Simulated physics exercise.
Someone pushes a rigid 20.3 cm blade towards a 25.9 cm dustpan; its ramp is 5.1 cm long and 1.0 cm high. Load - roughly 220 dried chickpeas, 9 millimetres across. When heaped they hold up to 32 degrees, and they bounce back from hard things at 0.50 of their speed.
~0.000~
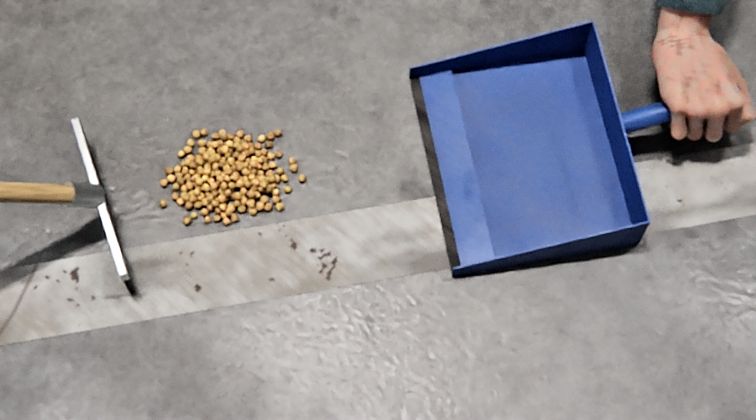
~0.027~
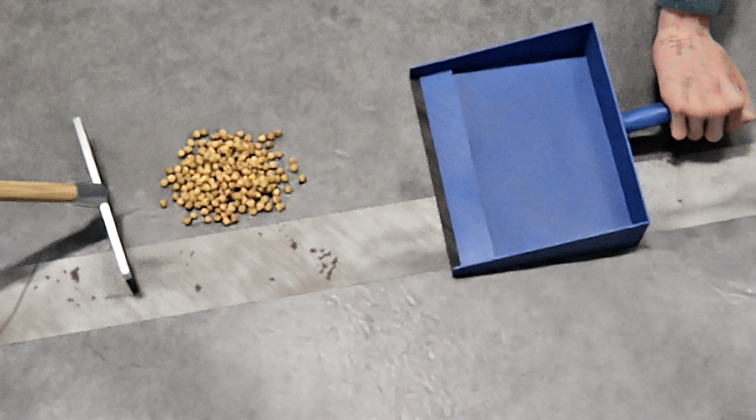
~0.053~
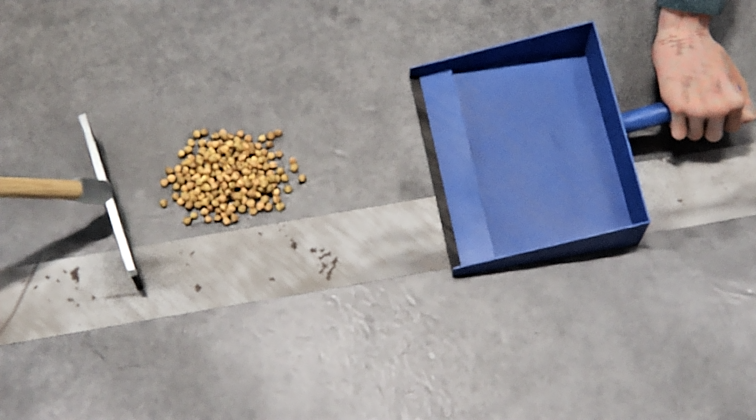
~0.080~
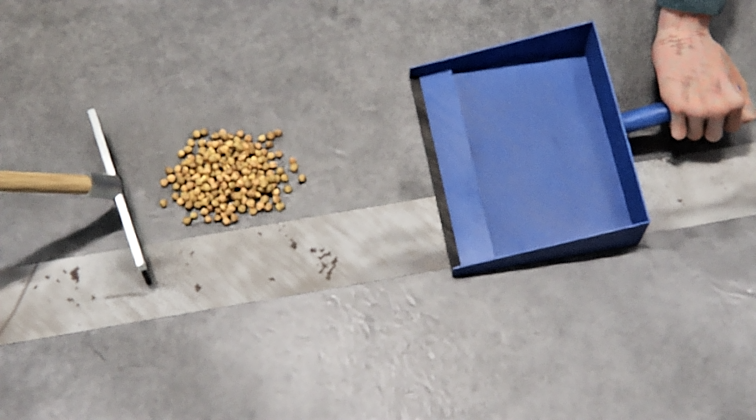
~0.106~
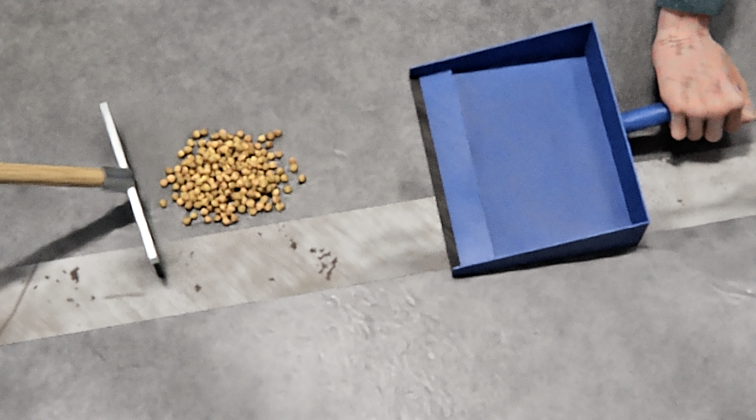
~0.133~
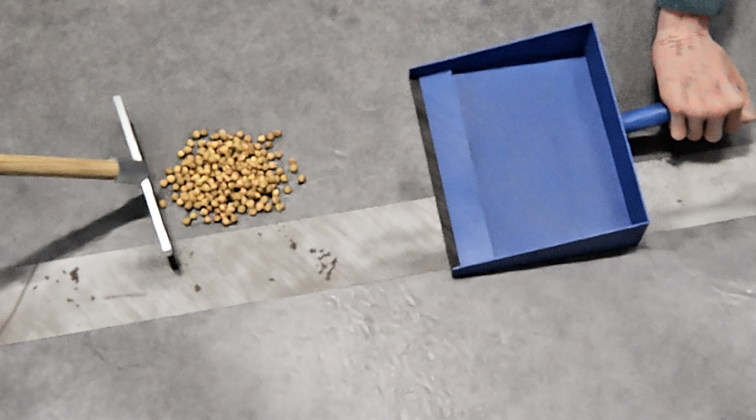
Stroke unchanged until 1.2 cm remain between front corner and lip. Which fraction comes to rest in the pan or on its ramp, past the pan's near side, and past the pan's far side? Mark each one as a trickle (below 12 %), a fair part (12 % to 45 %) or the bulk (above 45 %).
Pan: A fair part; near side: A trickle; far side: A fair part.
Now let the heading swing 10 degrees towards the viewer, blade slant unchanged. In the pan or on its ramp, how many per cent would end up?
Roughly 45 per cent would finish in the pan or on its ramp.
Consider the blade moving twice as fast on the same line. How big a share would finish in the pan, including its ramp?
Share: Close to 45 %.
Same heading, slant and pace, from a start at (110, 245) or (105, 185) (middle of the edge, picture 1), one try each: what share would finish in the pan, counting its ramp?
Around 30 percent, then around 10 percent.
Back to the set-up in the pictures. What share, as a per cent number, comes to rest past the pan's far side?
About 40 per cent.
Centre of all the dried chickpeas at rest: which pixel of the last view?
Near (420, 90).
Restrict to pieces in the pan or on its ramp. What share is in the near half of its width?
Roughly 0 per cent.
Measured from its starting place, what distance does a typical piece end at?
28 cm or thereabouts.
After 0.37 s, middle of the blade 18 cm from the lip; 0 % over the lip, far side 10 %, near side 0 %.
After 0.53 s, middle of the blade 8 cm from the lip; 0 % over the lip, far side 25 %, near side 0 %.
After 0.82 s, middle of the blade 3 cm from the lip; 25 % over the lip, far side 40 %, near side 0 %.
In the end, at 1.2 s, pan 25 %, near side 0 %, far side 40 %, in front of the lip or behind the blade 30 %.
